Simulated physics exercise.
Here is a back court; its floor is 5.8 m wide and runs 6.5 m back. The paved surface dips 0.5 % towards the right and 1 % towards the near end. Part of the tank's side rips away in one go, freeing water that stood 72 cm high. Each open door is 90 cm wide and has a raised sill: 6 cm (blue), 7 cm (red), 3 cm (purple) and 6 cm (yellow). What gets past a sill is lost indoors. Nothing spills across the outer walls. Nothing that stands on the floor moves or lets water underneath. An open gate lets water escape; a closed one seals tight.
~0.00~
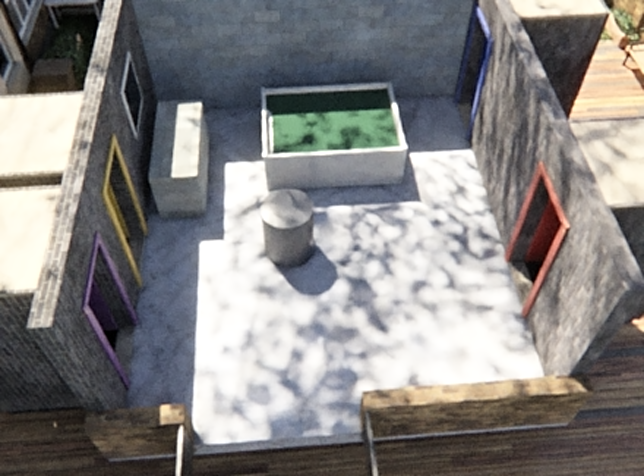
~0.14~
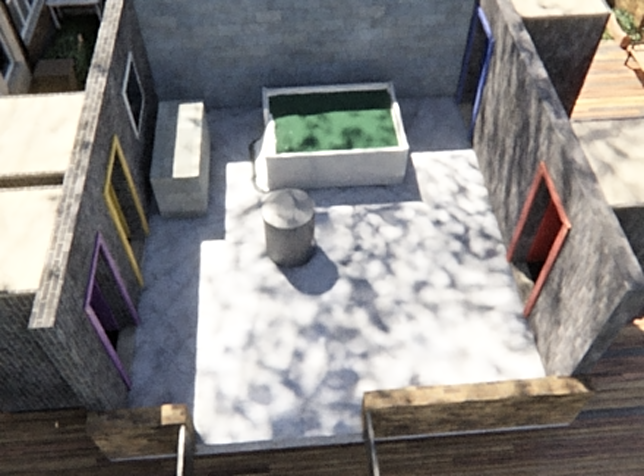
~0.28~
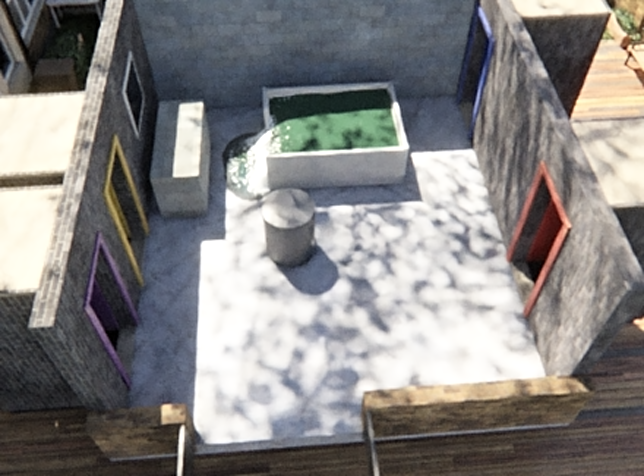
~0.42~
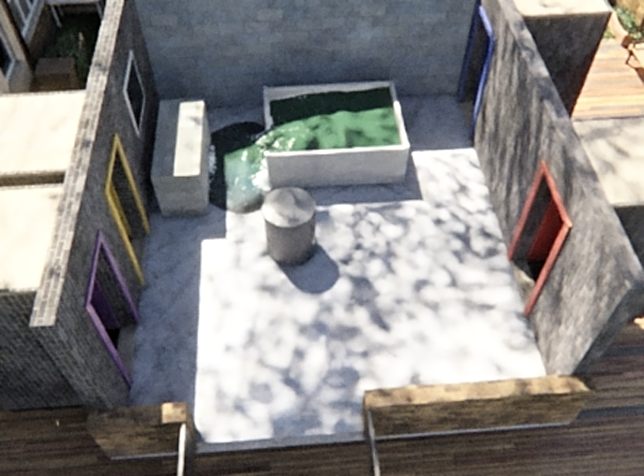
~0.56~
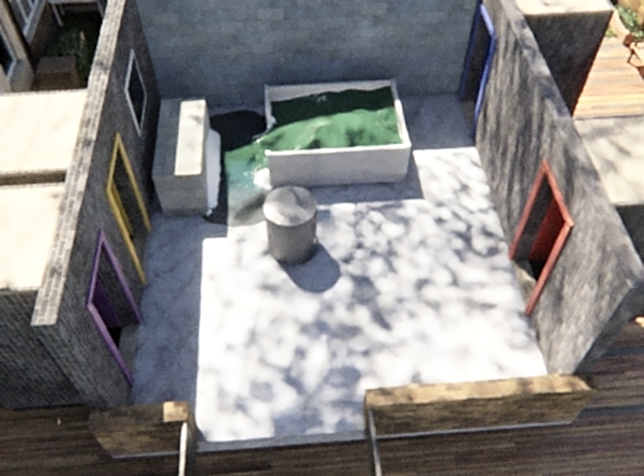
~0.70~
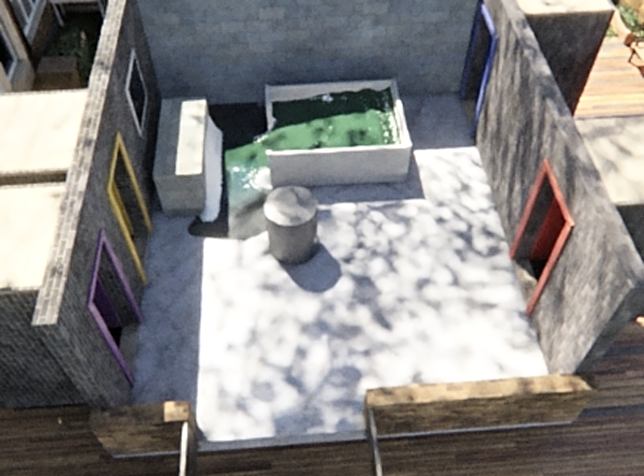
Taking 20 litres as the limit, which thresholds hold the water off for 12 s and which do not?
Within that time: At the blue door it exceeds the limit; at the red door it keeps below the limit; at the purple door it exceeds the limit; at the yellow door it does not reach the limit.
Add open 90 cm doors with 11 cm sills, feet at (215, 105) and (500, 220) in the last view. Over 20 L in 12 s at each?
In turn: Past it, not over.
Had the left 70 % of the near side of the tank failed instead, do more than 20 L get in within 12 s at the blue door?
Against that limit: Blue below.
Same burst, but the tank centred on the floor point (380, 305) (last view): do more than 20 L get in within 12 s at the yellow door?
Against that limit: Yellow above.
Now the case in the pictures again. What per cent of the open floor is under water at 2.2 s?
About 45 per cent.
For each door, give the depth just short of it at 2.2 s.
In cm: Blue 0, red 0, purple 7, yellow 4.
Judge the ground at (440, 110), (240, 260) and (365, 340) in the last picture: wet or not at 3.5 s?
In turn: Under water, wet, flooded.
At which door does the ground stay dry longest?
The red one.
After 1.4 s water covers 20 % of the floor and is deepest (51 cm) near (219, 169); blue door not reached, red door not reached, purple door not reached, yellow door 2 cm at the sill, 0 L in.
After 2.2 s water covers 45 % of the floor and is deepest (42 cm) near (219, 169); blue door not reached, red door not reached, purple door 7 cm at the sill, 2 L in, yellow door 4 cm at the sill, 0 L in.
After 3.5 s water covers 55 % of the floor and is deepest (25 cm) near (230, 108); blue door 9 cm at the sill, 2 L in, red door not reached, purple door 6 cm at the sill, 13 L in, yellow door 6 cm at the sill, 1 L in.
After 7.0 s water covers 75 % of the floor and is deepest (14 cm) near (450, 97); blue door 11 cm at the sill, 97 L in, red door 3 cm at the sill, 0 L in, purple door 9 cm at the sill, 66 L in, yellow door 4 cm at the sill, 3 L in.
After 12.0 s water covers 90 % of the floor and is deepest (8 cm) near (541, 399); blue door 6 cm at the sill, 136 L in, red door 6 cm at the sill, 0 L in, purple door 4 cm at the sill, 113 L in, yellow door 2 cm at the sill, 3 L in.
